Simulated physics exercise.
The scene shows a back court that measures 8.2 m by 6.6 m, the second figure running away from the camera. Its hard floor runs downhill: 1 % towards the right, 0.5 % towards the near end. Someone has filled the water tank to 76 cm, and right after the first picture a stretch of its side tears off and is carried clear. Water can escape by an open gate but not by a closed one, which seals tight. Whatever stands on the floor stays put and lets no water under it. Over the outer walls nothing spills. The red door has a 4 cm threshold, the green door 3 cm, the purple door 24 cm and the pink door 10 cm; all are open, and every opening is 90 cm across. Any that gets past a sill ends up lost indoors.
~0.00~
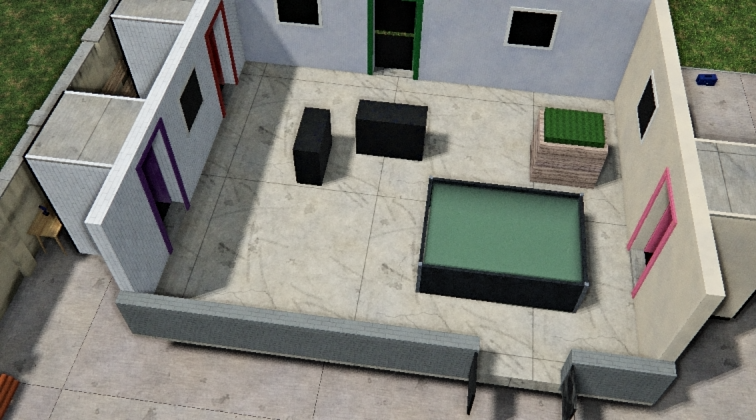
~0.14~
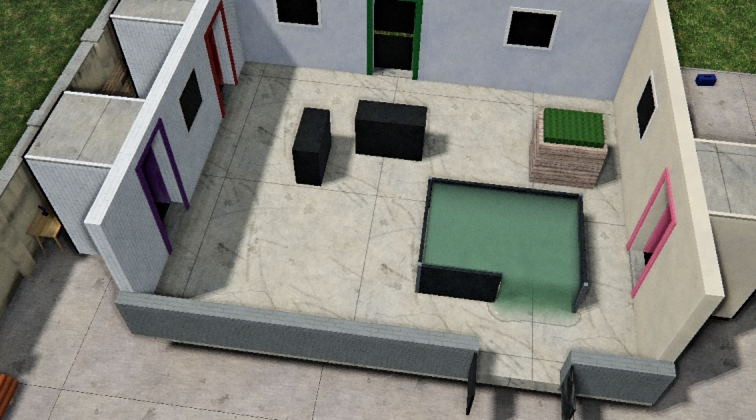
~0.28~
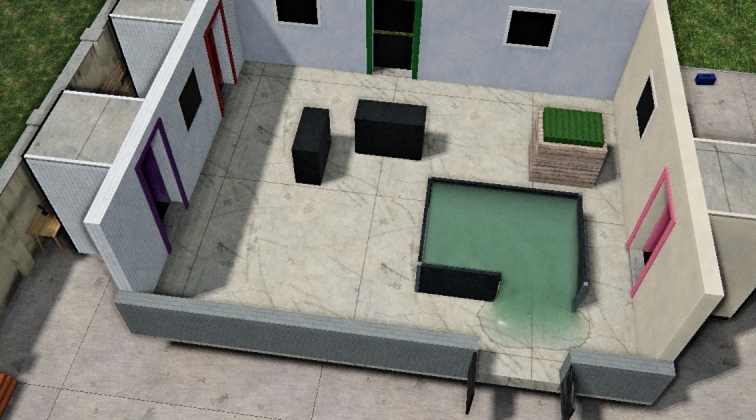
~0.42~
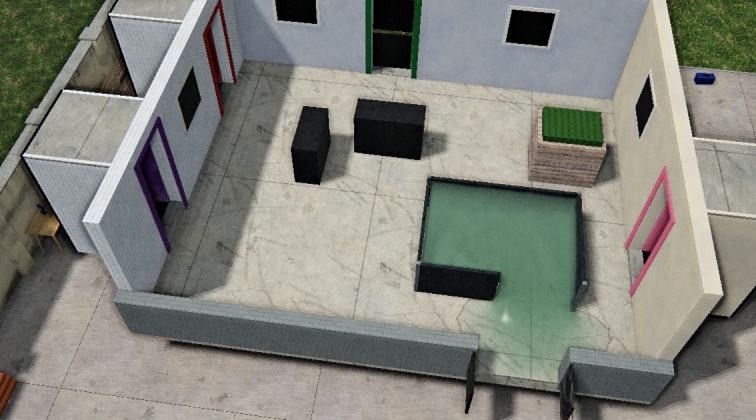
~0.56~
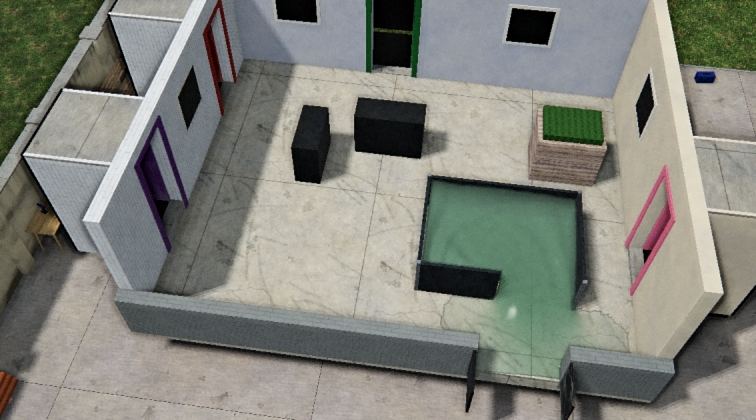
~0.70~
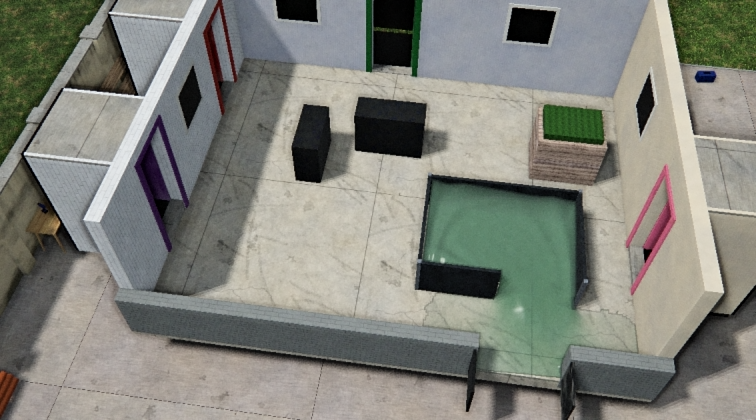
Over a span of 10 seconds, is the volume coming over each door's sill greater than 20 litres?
Within 10 seconds: At the red door, not greater; at the green door, not greater; at the purple door, not greater; at the pink door, not greater.
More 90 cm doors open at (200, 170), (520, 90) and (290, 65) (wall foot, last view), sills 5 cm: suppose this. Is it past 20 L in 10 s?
Result in order - not enough, not enough, not enough.
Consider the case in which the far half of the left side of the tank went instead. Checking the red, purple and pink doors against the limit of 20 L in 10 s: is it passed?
Note: Red beyond the mark, purple short of the mark, pink short of the mark.
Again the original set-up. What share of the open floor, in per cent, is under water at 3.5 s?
Covered: Roughly 20 %.
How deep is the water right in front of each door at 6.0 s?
In cm: Red 0, green 0, purple 0, pink 6.
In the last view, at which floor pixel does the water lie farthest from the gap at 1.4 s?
(335, 337).
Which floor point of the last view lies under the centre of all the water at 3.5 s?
At roughly (525, 266).
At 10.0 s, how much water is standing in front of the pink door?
Around 4.0 cm deep.
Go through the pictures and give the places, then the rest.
The water tank at (503, 231) is whole and still, 76 cm deep, in the first picture.
The front is at (575, 321), 0.7 m from the gap at (536, 298); 0.3 m2 of floor is under water; 76 cm left at the back of the water tank, in the second picture.
The front is at (582, 336), 1.0 m from the gap at (535, 297); 1.0 m2 of floor is under water; 76 cm left at the back of the water tank, in the third picture.
Water pours out at (534, 297) and has run 1.5 m, to a hidden place; typically 9 cm deep outside, 75 cm at the water tank's back, in the fourth picture.
The front is at a hidden place, 1.7 m from the gap at (535, 296); 3.2 m2 of floor is under water; 68 cm left at the back of the water tank, in the fifth picture.
The front is at a hidden place, 2.1 m from the gap at (535, 295); 3.5 m2 of floor is under water; 63 cm left at the back of the water tank, in the sixth picture.
After 1.4 s water covers 10 % of the floor and is deepest (70 cm) near (632, 377); red door not reached, green door not reached, purple door not reached, pink door not reached.
After 2.2 s water covers 15 % of the floor and is deepest (48 cm) near (632, 377); red door not reached, green door not reached, purple door not reached, pink door 8 cm at the sill, 0 L in.
After 3.5 s water covers 20 % of the floor and is deepest (32 cm) near (632, 377); red door not reached, green door not reached, purple door not reached, pink door 8 cm at the sill, 0 L in.
After 6.0 s water covers 35 % of the floor and is deepest (20 cm) near (576, 369); red door not reached, green door not reached, purple door not reached, pink door 6 cm at the sill, 0 L in.
After 10.0 s water covers 60 % of the floor and is deepest (13 cm) near (621, 375); red door not reached, green door 2 cm at the sill, 0 L in, purple door not reached, pink door 4 cm at the sill, 0 L in.
